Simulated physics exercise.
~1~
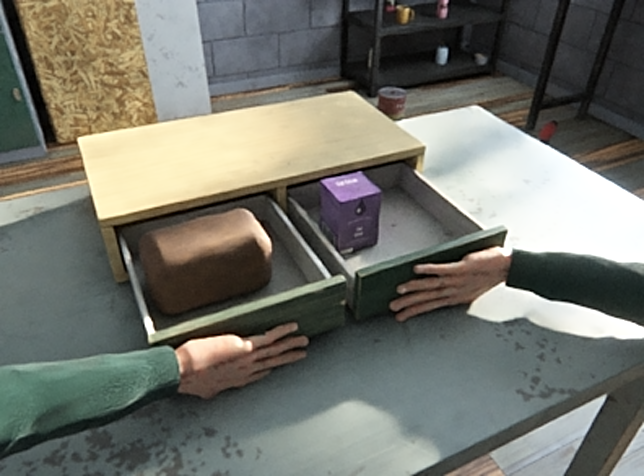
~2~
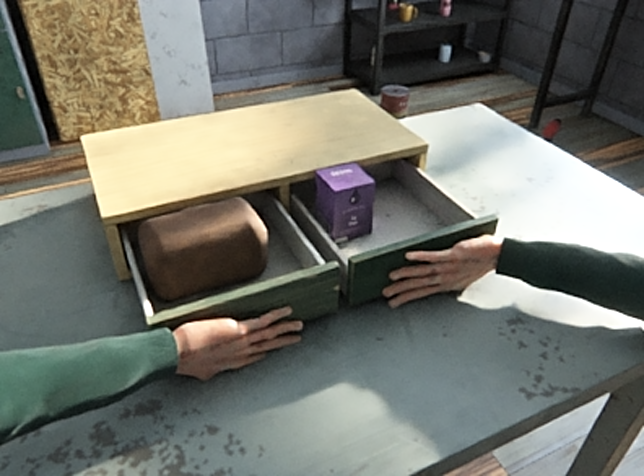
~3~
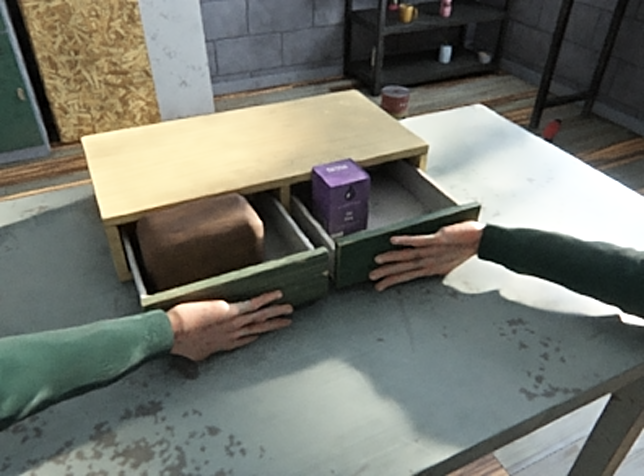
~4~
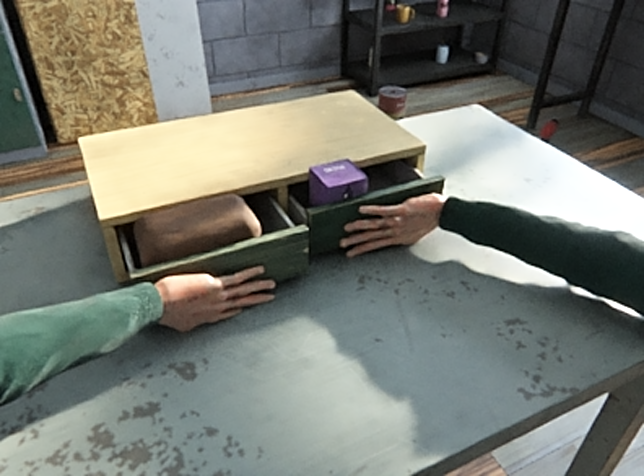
The clip opens on a low wooden chest with two open green-fronted drawers, set on a worn gray table. The left drawer holds a brown loaf, and the right one holds an upright purple carton. Two hands in green sleeves press flat against the drawer fronts, one on each. They push both drawers inward together, and the loaf and carton ride back toward the chest. The drawers keep sliding in until the fronts hide more of what they carry. At the end, both drawers remain partly open, stuck short of closing, with the hands still on them.
